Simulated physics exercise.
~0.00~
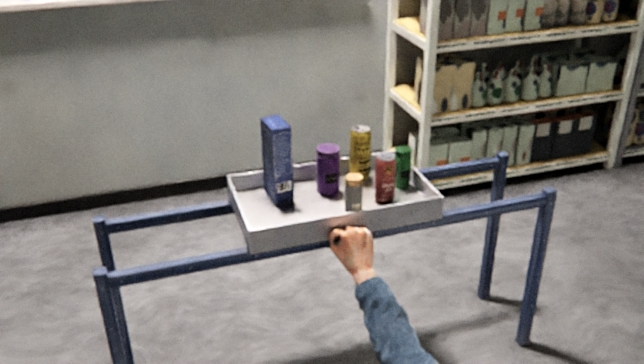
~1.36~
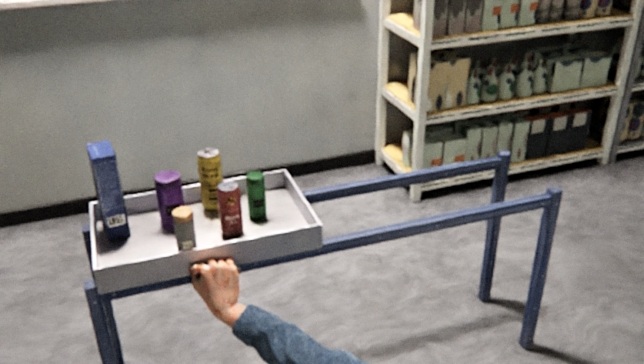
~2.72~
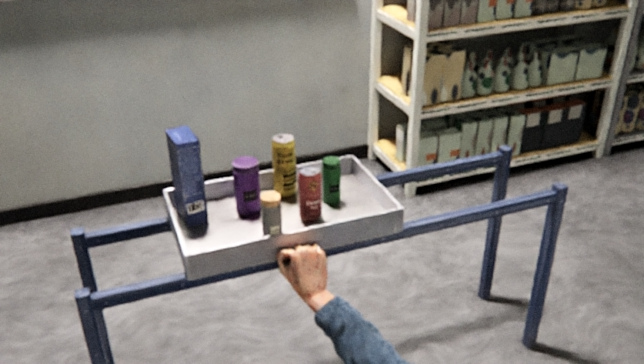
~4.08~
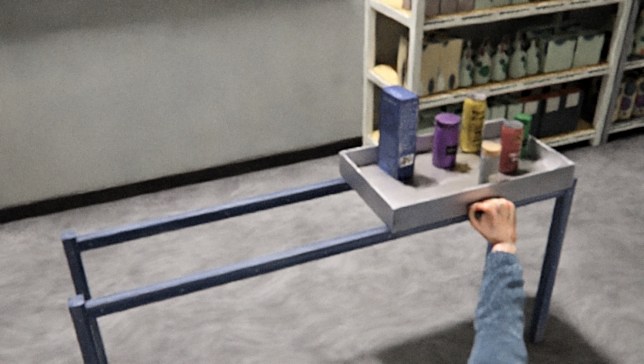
A hand slid a shallow grey tray holding a blue carton, a purple jar and several cans and shakers left along a blue frame, then back right to the far end, where everything was still standing.
